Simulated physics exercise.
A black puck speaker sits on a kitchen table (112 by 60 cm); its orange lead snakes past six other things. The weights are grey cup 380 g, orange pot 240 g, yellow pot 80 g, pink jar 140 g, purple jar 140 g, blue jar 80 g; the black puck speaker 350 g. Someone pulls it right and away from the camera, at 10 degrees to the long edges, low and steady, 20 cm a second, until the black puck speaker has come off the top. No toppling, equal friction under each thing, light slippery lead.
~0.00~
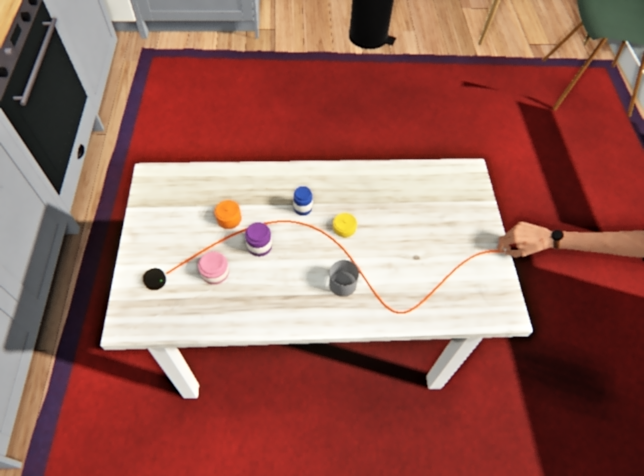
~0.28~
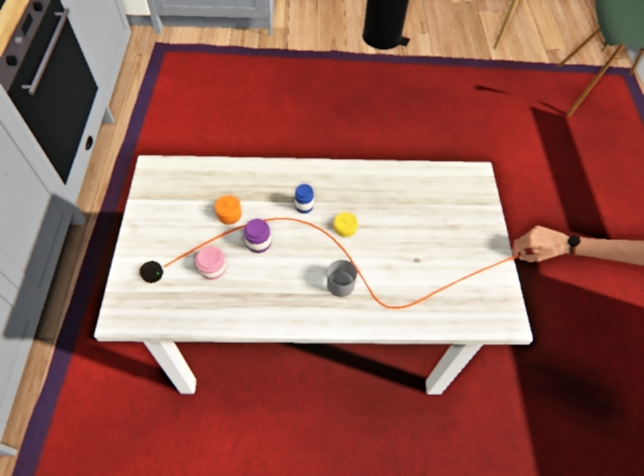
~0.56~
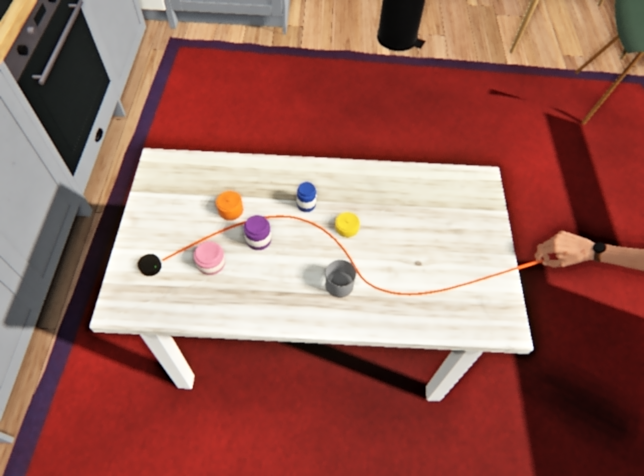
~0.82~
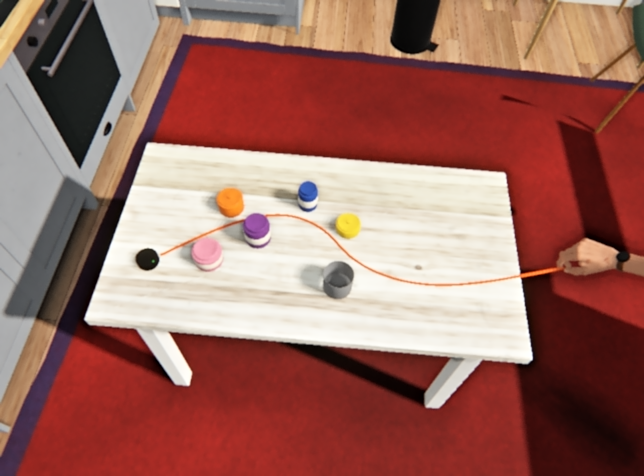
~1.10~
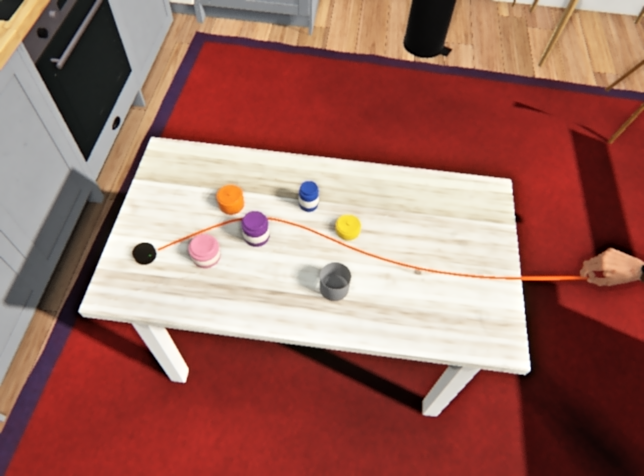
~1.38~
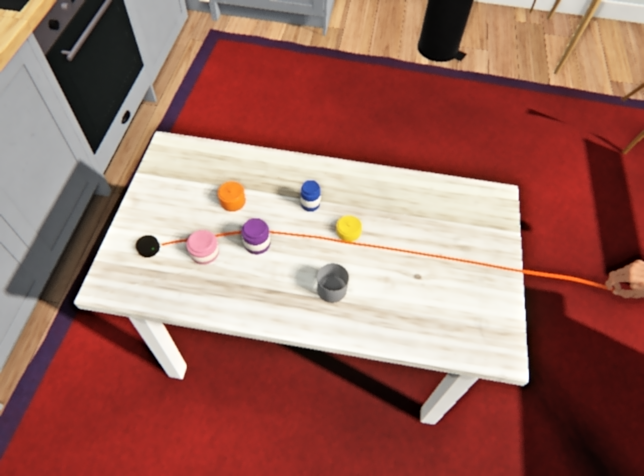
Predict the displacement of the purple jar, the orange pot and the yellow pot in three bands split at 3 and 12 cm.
Result: Purple jar shifts a middling way, orange pot hardly moves, yellow pot stays about where it is.
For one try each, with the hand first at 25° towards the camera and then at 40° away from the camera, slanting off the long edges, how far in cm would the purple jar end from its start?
First try roughly 12 cm, second try roughly 6 cm.
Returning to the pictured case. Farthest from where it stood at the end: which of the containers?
It is the purple jar.
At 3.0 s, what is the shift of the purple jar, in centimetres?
About 8 cm.
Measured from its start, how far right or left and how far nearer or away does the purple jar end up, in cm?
4 cm to the right, 7 cm closer.
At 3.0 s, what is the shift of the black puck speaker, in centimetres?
About 32 cm.
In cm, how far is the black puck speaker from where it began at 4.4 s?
Shift at that time: About 60 cm.
At 3.0 s, the black puck speaker has slid 33 cm. Moved, purple jar 8 cm, pink jar 3 cm.
At 4.4 s, the black puck speaker has slid 60 cm. Moved, purple jar 8 cm, pink jar 3 cm, yellow pot 1 cm.
At 5.8 s, the black puck speaker has slid 87 cm. Moved, purple jar 8 cm, pink jar 3 cm, yellow pot 1 cm.
At 6.9 s, the black puck speaker is off the top. Moved, purple jar 8 cm at (262, 242), pink jar 3 cm, yellow pot 1 cm at (354, 220), orange pot 0 cm at (231, 189).
